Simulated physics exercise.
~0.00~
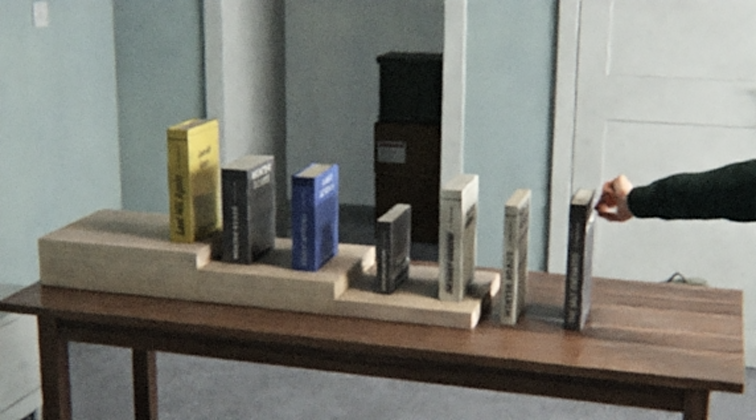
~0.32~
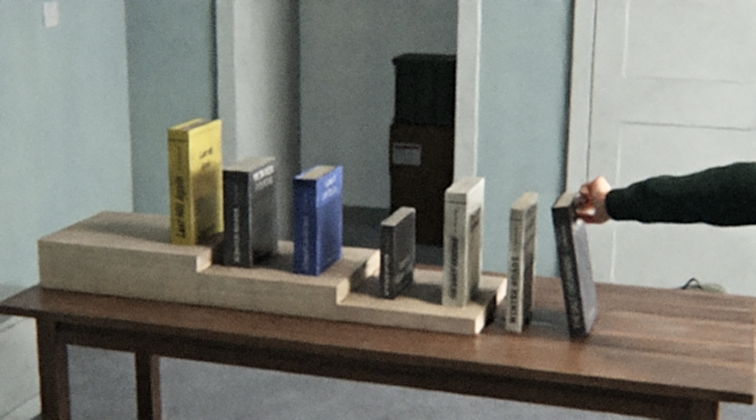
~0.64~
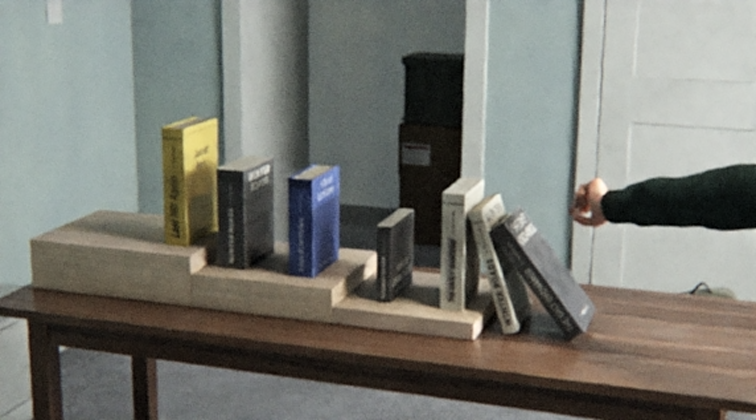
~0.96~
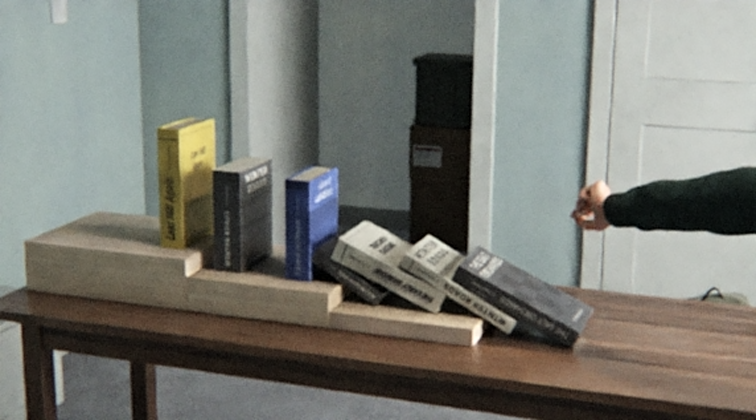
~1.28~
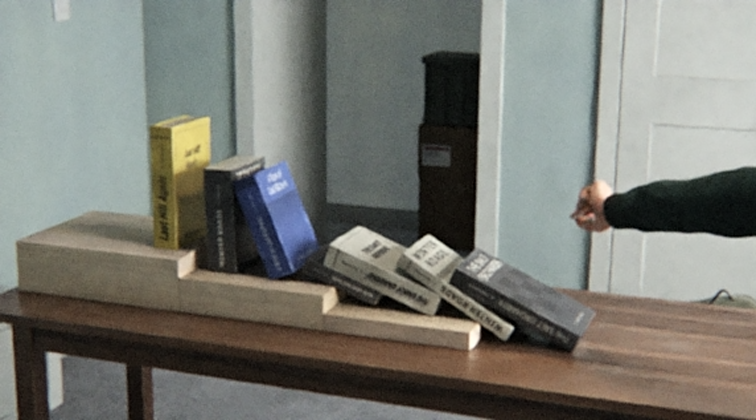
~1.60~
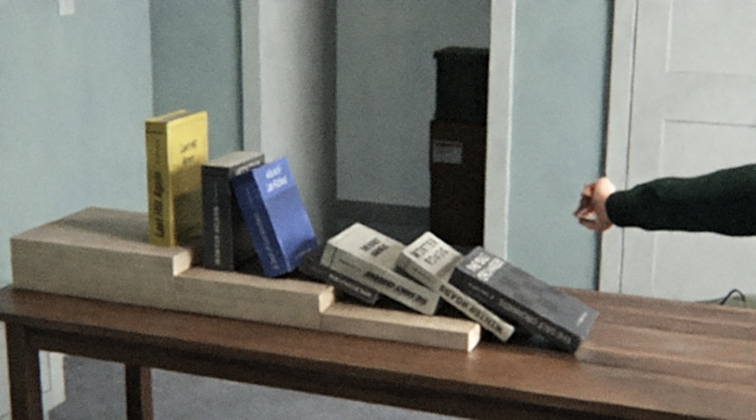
The clip shows a hand tipping the rightmost of seven hardback books leftward along low steps, toppling the next three in turn; the blue book then tilts against its dark neighbour, which stays standing, as does the yellow book at the far left.
